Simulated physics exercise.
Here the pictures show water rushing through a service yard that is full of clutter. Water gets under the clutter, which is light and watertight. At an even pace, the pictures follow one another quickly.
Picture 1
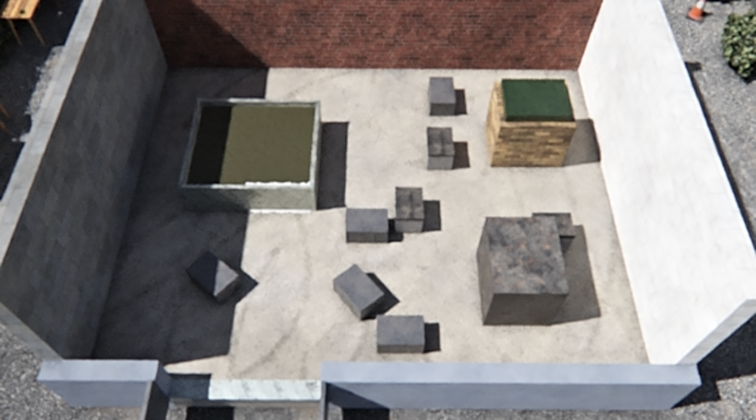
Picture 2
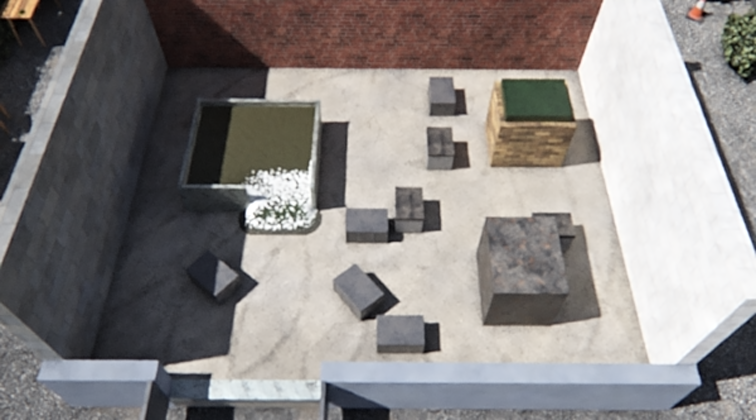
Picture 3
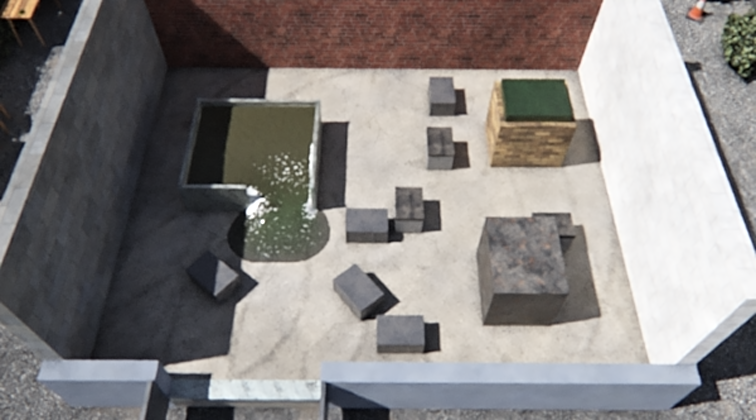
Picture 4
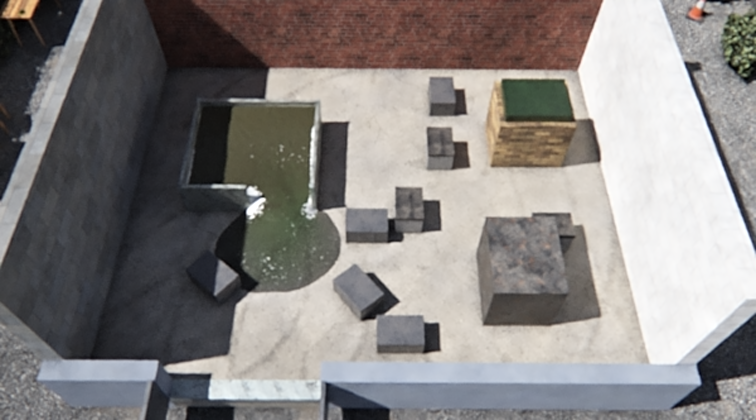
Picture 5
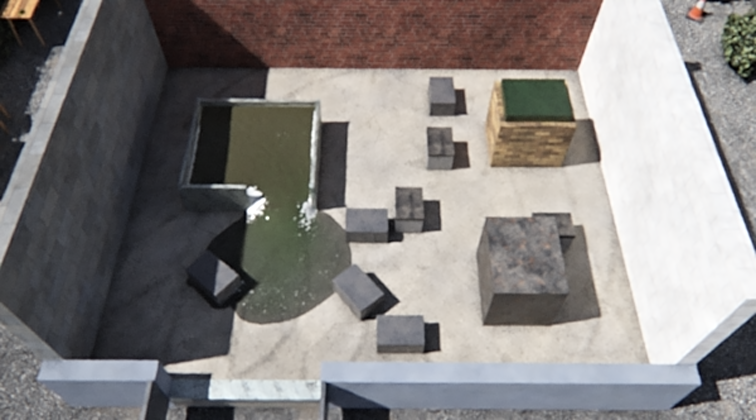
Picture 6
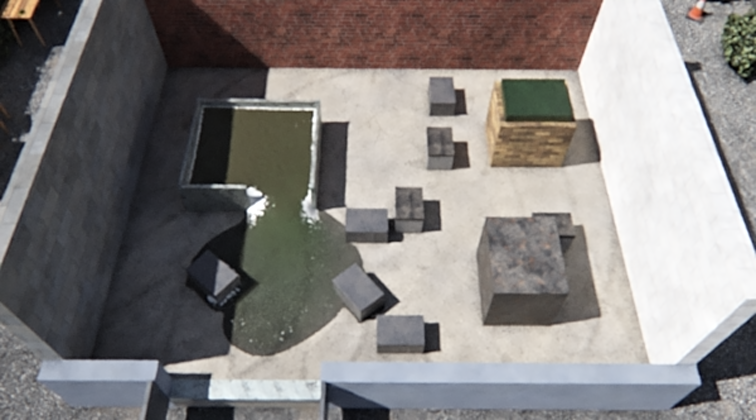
In a walled yard, green water bursts from a tank and spreads among still grey blocks.
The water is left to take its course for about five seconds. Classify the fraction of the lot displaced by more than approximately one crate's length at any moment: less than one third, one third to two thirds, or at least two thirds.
The fraction is one third to two thirds.
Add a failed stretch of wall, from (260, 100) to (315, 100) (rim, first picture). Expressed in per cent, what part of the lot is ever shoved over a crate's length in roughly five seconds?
That works out to about 10 per cent of them.
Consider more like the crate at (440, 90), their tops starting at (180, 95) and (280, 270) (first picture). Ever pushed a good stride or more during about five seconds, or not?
Sequence: Scarcely shifts; knocked aside.
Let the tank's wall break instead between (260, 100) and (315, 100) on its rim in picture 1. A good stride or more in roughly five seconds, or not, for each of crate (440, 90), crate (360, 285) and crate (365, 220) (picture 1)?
Results in order: Moved that far / stayed within it / stayed within it.
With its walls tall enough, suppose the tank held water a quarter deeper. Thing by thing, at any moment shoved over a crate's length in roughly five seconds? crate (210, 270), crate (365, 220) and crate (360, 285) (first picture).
In sequence: Went the distance, fell short and went the distance.
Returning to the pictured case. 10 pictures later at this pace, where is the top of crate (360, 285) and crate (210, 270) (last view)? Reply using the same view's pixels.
About (389, 318) and (161, 293).
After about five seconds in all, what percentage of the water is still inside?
66 in a hundred.
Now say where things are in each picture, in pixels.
In the first frame, a crate at (358, 287), on the bottom; a crate at (212, 272), on the bottom; 0 of 8 have shifted.
In the second frame, a crate at (358, 287), on the bottom; a crate at (212, 272), on the bottom; 0 of 8 have shifted.
In the third frame, a crate at (358, 287) rests on the ground; a crate at (212, 272), on the bottom; 0 of 8 have shifted.
In the fourth frame, a crate at (358, 287), on the bottom; a crate at (212, 272) rests on the ground; 0 of 8 have shifted.
In the fifth frame, a crate at (358, 287), on the bottom; a crate at (212, 272) rests on the ground; 0 of 8 have shifted.
In the sixth frame, a crate at (358, 287), on the bottom; a crate at (212, 272), on the bottom; 0 of 8 have shifted.
A moment on, 0 of 8 are well off their spots; 0 afloat.
Next, 2 of 8 are well off their spots; 1 afloat.
Later, 3 of 8 are well off their spots; 2 afloat.
In the end, 3 of 8 are well off their spots, and 3 have been at some point; 1 afloat.
